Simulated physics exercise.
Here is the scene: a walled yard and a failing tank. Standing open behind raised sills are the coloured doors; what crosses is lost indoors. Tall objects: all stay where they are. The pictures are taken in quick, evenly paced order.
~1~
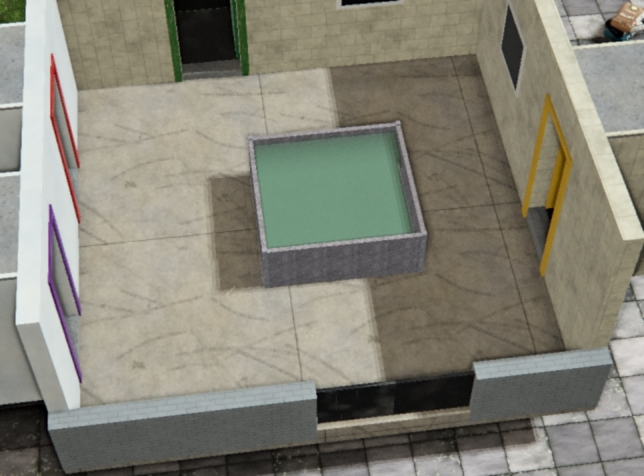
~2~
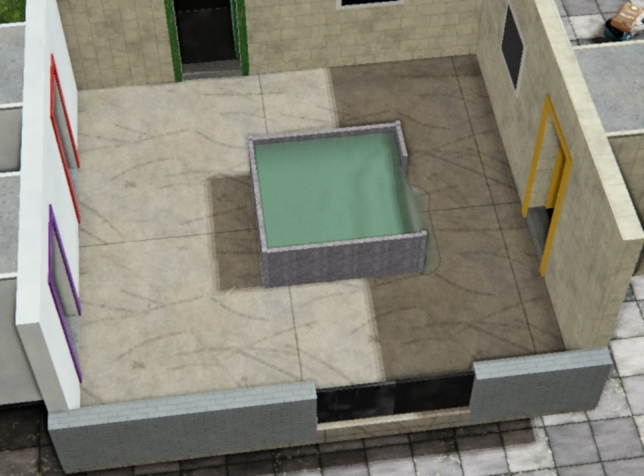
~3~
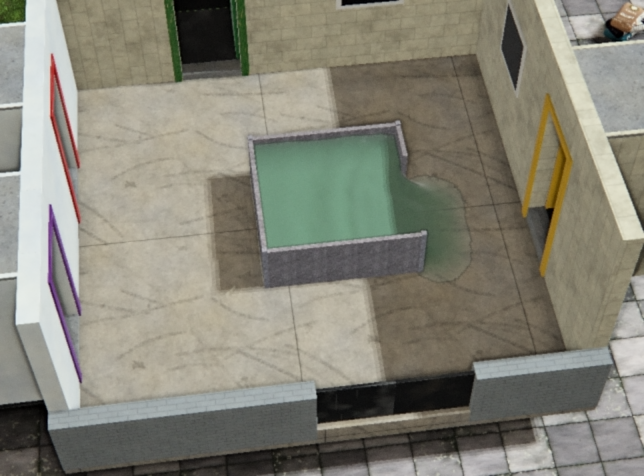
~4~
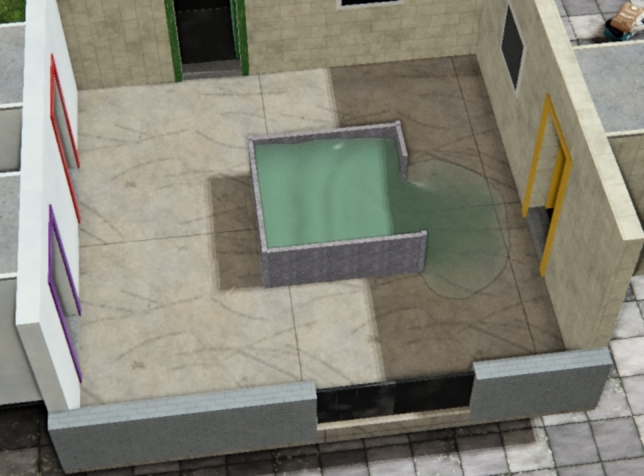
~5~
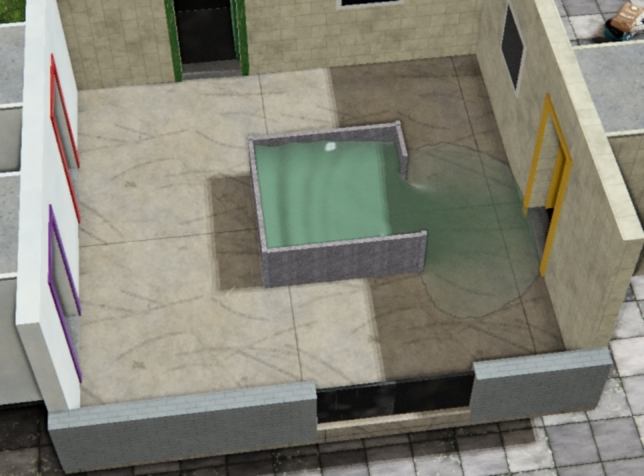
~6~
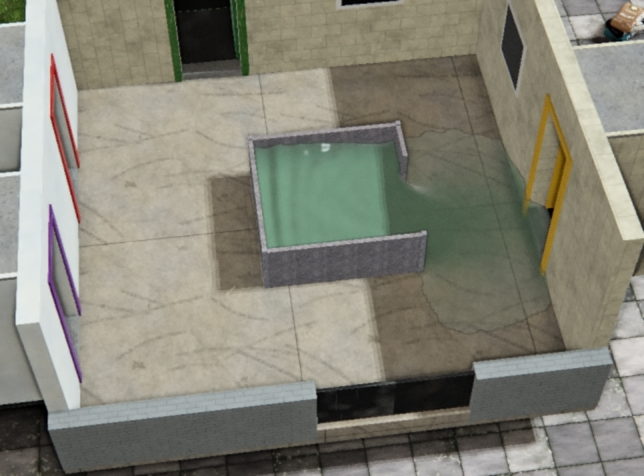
In a walled yard with coloured doorways, green water poured from a gap in the right side of a square tank, then spread across the paved floor to the yellow doorway.
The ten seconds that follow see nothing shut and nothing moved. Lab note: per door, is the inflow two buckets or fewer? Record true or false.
Green door true; red door false; yellow door false; purple door false.
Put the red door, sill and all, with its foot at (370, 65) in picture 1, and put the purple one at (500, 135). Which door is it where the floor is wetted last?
Answer: The one in green.
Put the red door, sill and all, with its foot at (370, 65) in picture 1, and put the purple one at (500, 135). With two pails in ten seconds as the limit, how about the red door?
Red overflows.
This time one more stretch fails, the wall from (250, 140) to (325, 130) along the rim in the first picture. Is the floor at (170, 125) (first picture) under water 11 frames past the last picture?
At that place: Awash.
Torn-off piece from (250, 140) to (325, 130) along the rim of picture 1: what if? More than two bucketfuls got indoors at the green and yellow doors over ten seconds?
The green door exceeds the limit and the yellow door remains below.
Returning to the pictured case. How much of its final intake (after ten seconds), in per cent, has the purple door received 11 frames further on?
It comes to around 0 percent of the ten-second total.
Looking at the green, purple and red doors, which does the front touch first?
Result: The door marked green is first.
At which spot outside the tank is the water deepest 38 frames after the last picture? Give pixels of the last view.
I'd say near (575, 382).
A moment on, water covers 20 % of the floor; the green door not reached, the red door not reached, the yellow door over two buckets in, the purple door not reached.
Next, water covers 30 % of the floor; the green door not reached, the red door not reached, the yellow door far over two buckets in, the purple door not reached.
Then, water covers 55 % of the floor; the green door wet at the sill, nothing in, the red door not reached, the yellow door far over two buckets in, the purple door not reached.
Later, water covers 95 % of the floor; the green door wet at the sill, nothing in, the red door wet at the sill, nothing in, the yellow door far over two buckets in, the purple door over two buckets in.
In the end, water covers 100 % of the floor; the green door wet at the sill, nothing in, the red door over two buckets in, the yellow door far over two buckets in, the purple door over two buckets in.
